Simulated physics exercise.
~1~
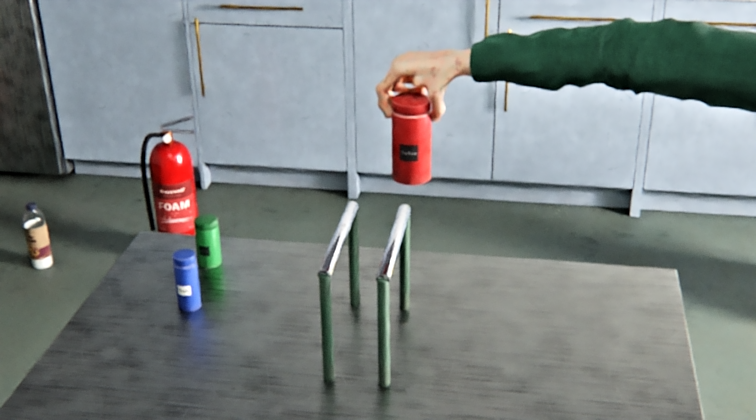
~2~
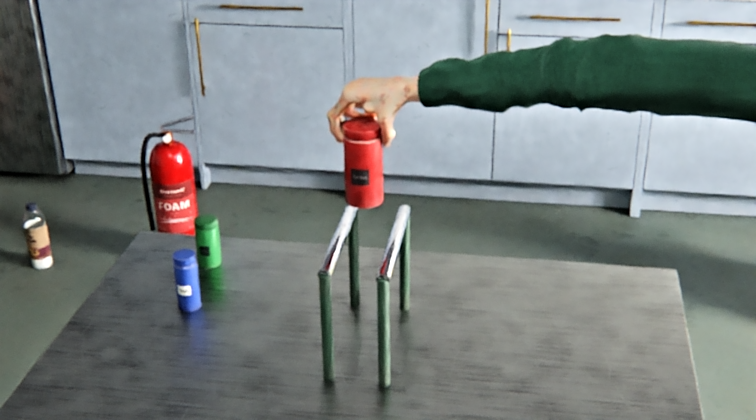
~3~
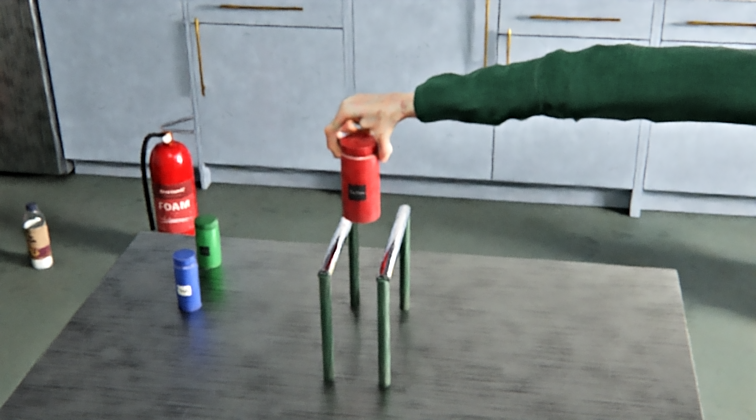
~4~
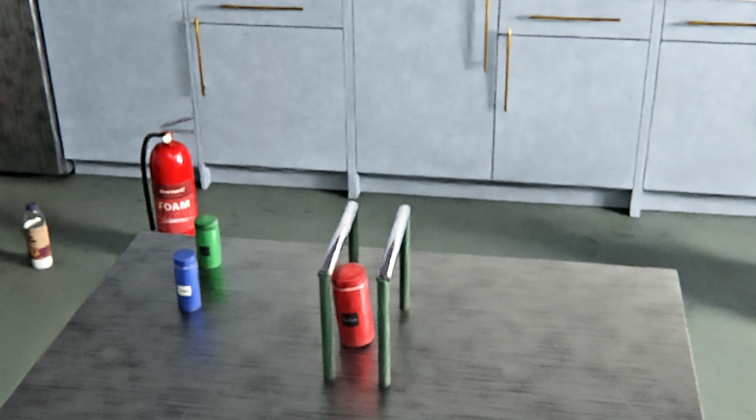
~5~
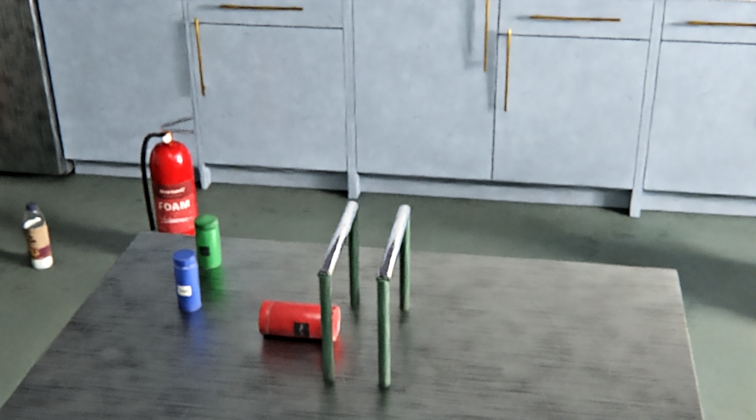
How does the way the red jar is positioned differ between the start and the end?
At the start the red jar is held upright by a hand above the table. At the end it lies on its side on the tabletop.
